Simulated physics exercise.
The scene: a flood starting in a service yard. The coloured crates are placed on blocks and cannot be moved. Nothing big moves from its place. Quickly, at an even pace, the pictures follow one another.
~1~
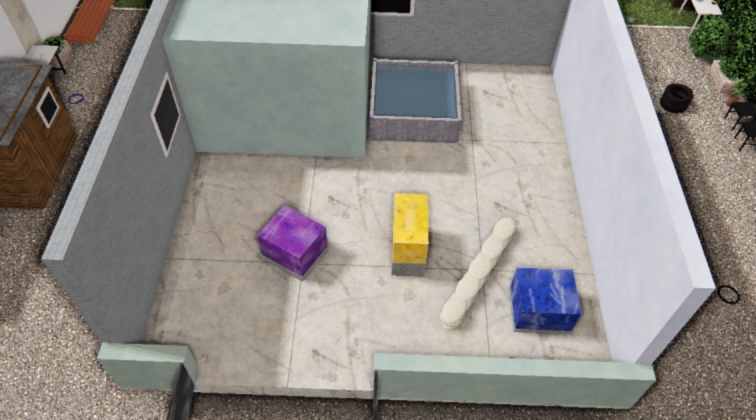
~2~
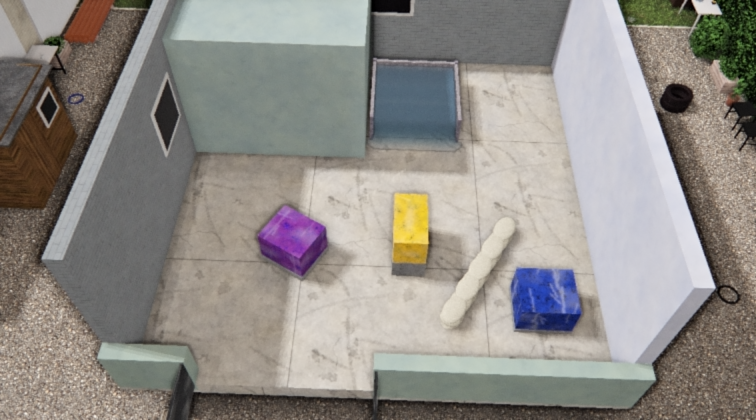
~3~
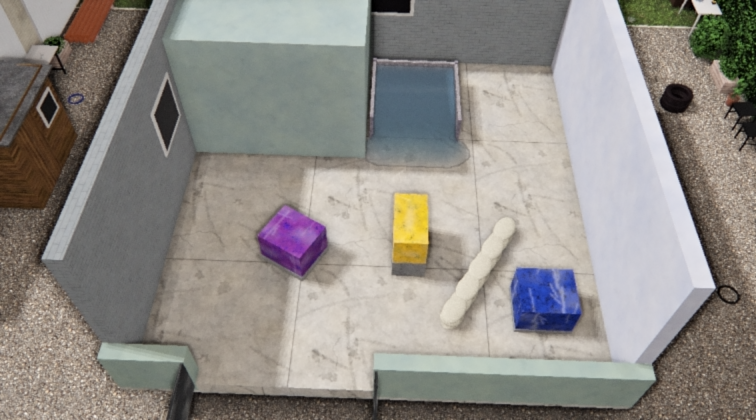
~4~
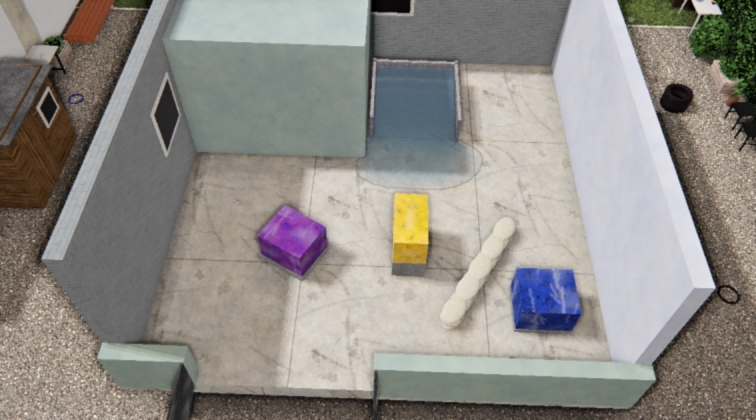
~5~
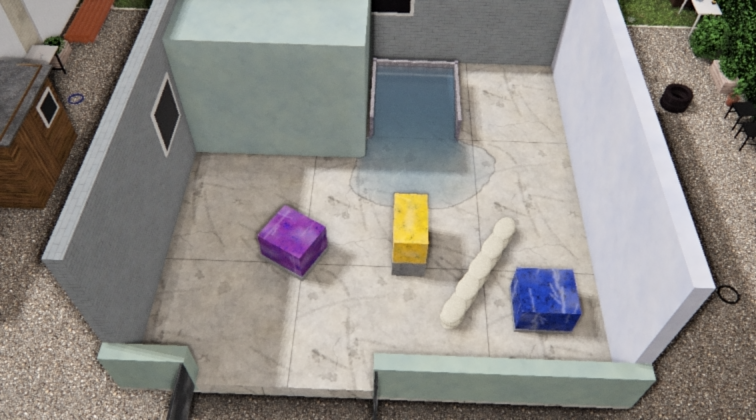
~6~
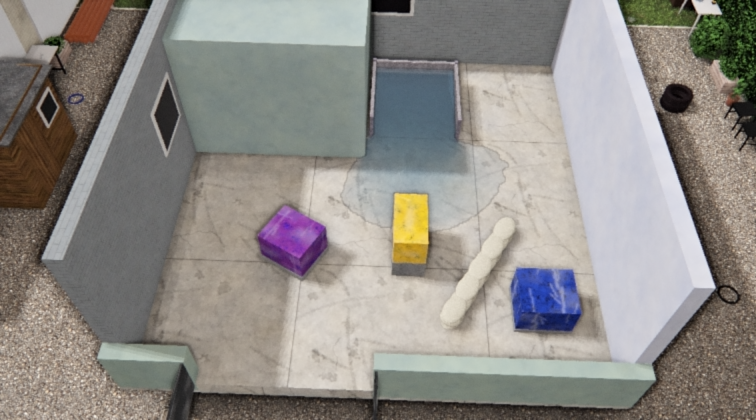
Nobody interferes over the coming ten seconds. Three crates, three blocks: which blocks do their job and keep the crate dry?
One by one: The blue crate sits high enough. The purple crate sits too low. The yellow crate sits high enough.
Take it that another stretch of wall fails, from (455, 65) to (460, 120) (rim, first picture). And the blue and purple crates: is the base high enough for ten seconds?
As it turns out, the blue gets overtopped, and the purple is left untouched.
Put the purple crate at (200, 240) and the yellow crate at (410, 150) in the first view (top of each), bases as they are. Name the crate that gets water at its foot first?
The yellow crate.
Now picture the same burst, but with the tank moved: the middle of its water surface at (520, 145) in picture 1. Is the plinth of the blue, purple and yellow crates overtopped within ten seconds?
Crate by crate: Blue crate is overrun, purple crate is missed, yellow crate is missed.
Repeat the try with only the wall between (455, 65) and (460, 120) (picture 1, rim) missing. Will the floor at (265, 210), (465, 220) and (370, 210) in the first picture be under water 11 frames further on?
Those three come out moisture-free, moisture-free and moisture-free, one after another.
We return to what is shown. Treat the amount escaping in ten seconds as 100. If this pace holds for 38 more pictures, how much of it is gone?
Roughly 75 percent.
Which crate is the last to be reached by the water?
Note: The one in blue.
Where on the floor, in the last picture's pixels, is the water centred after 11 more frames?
At roughly (412, 187).
A moment on, water covers 25 % of the floor; the blue crate not reached, the purple crate water round its plinth, the yellow crate water round its plinth.
Next, water covers 40 % of the floor; the blue crate not reached, the purple crate water round its plinth, the yellow crate water round its plinth.
Then, water covers 45 % of the floor; the blue crate water round its plinth, the purple crate water round its plinth, the yellow crate water round its plinth.
Later, water covers 65 % of the floor; the blue crate water round its plinth, the purple crate water round its plinth, the yellow crate water round its plinth.
In the end, water covers 85 % of the floor; the blue crate stayed above the water, the purple crate was topped, the yellow crate stayed above the water.
